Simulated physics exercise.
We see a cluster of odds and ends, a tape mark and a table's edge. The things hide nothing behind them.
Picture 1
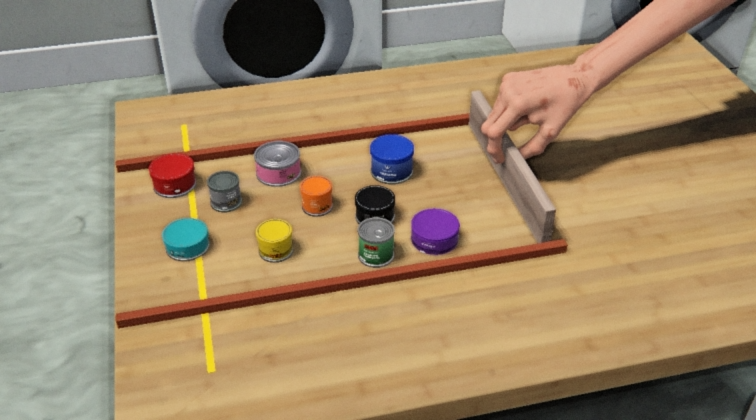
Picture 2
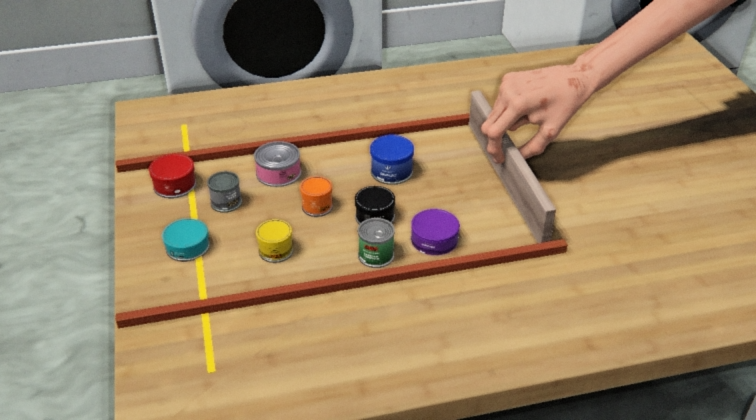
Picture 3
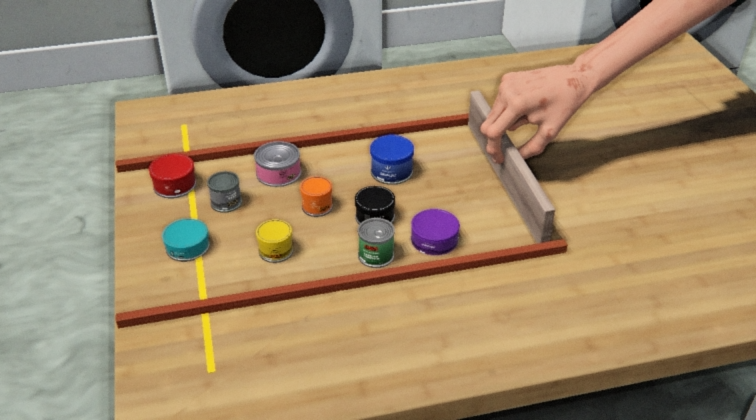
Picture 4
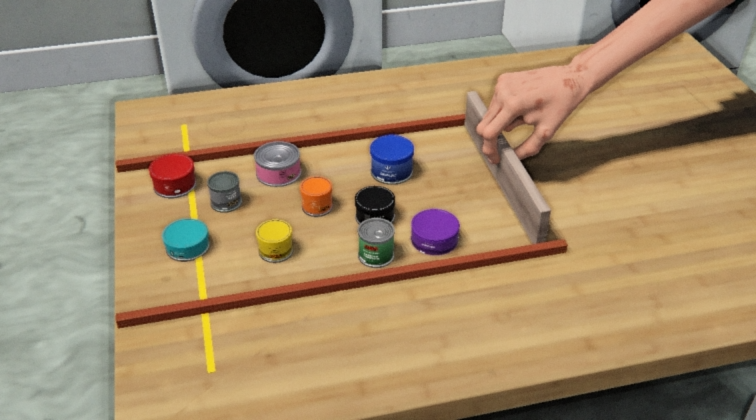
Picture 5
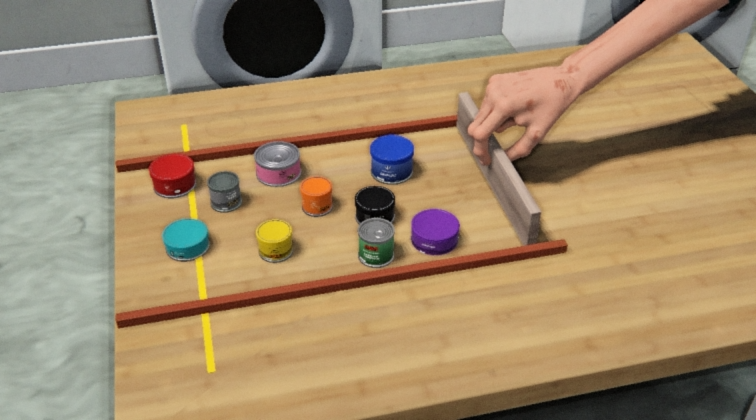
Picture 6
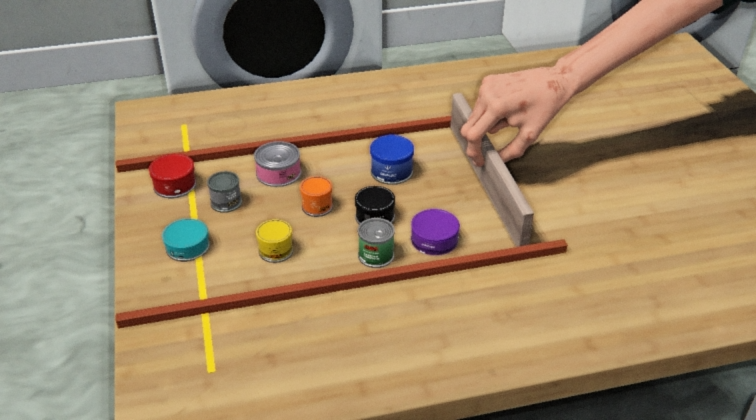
In this clip, ten small coloured tins and pots sit between two red strips on a wooden table, near a yellow line at left; a hand holds a board still at right, then slides it slightly left.
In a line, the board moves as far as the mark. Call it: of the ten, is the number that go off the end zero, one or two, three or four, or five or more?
Zero go off.
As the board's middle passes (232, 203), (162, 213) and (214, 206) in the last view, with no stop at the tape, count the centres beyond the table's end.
First 0, then 5, then 0.
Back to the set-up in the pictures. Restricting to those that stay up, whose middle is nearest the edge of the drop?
It's the red tin.
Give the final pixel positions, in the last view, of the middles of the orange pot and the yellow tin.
I'd put one close to (178, 219) and the other close to (140, 262).
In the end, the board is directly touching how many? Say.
Total: 5.
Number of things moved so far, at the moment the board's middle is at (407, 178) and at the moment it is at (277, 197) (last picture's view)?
Up to then 3, and up to the other point 8.
A little later, none off yet; red tin at rest near (173, 176); turquoise tin at rest near (186, 240); grey pot at rest near (225, 192).
When it is over, the number that fall off is zero.
